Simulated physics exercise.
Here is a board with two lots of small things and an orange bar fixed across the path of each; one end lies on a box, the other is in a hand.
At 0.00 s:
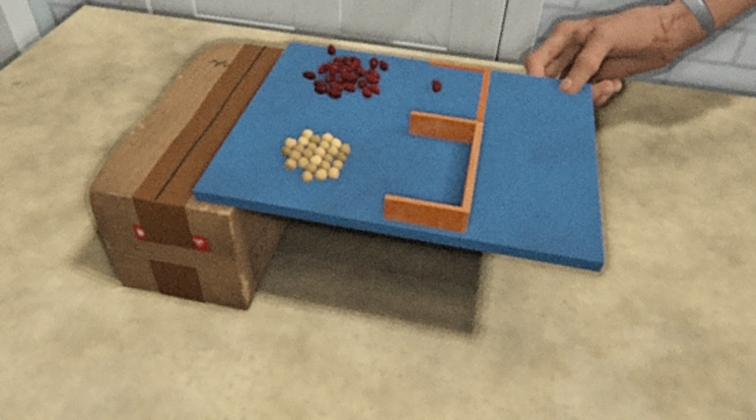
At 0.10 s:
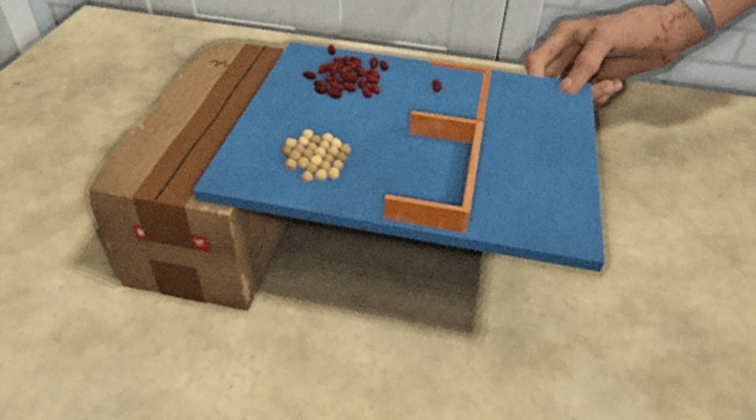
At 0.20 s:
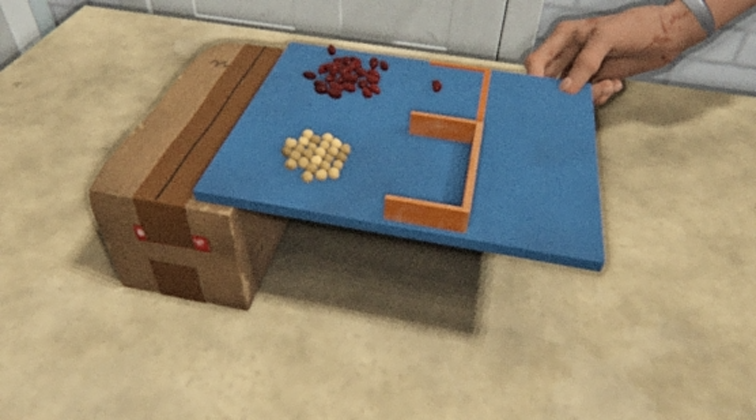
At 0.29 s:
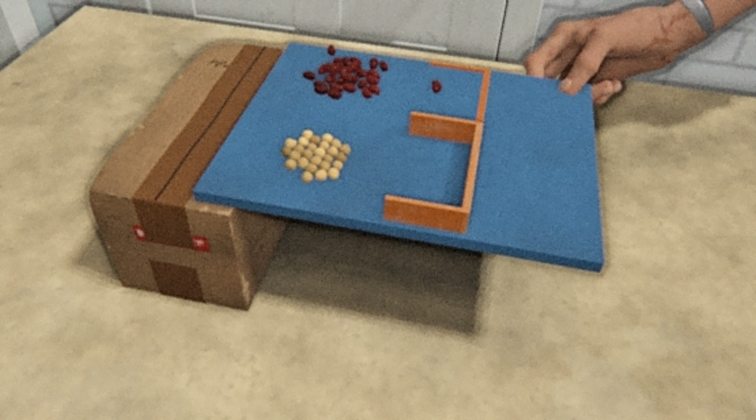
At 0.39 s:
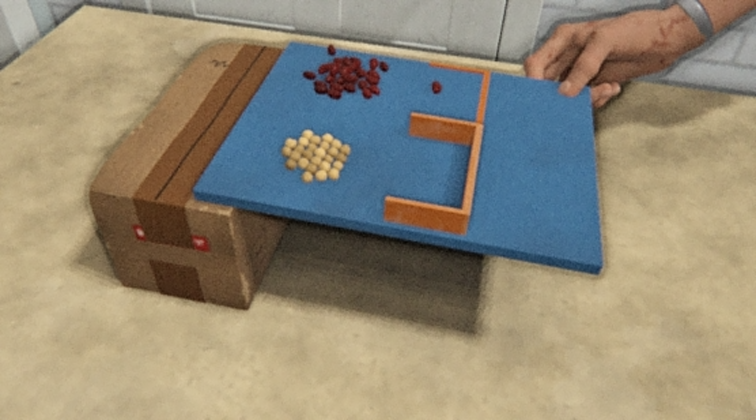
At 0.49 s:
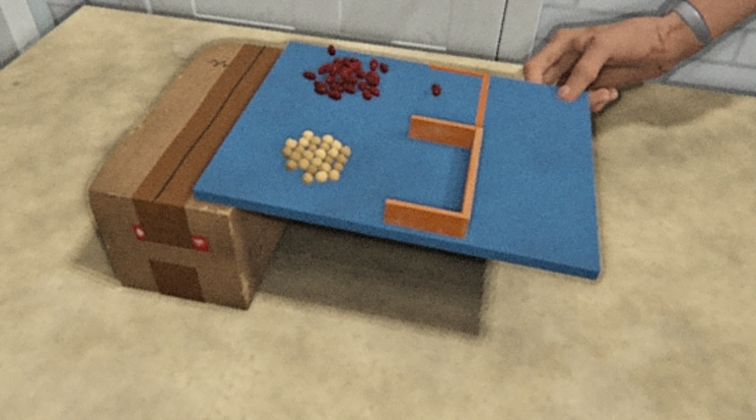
A hand at the upper right holds one end of a blue board on a tan countertop, seen from above at an angle by a still camera, with pale tiles and panels behind. The board's left end rests on a brown taped box, and it carries dark red beans at the back, pale round chickpeas nearer, and orange bars to their right. The hand stays almost still, then lowers its end very slightly, while both piles stay put.
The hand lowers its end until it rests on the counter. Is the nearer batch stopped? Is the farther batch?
The nearer batch is stopped by its bar; the farther batch gets over its bar.
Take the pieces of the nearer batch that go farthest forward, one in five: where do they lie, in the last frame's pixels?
Close to (435, 250).
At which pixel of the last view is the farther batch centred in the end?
Close to (575, 200).
By 1.00 s, board sloping at 12°; nearer batch where it was; farther batch where it was.
By 1.54 s, board sloping at 24°; nearer batch has reached its bar; farther batch about a tenth past its bar.
By 2.19 s, board resting at 27°; nearer batch has reached its bar; farther batch the larger part past its bar.
When it is over (2.8 s), board resting at 27°; nearer batch gathered behind its bar; farther batch the larger part past its bar.
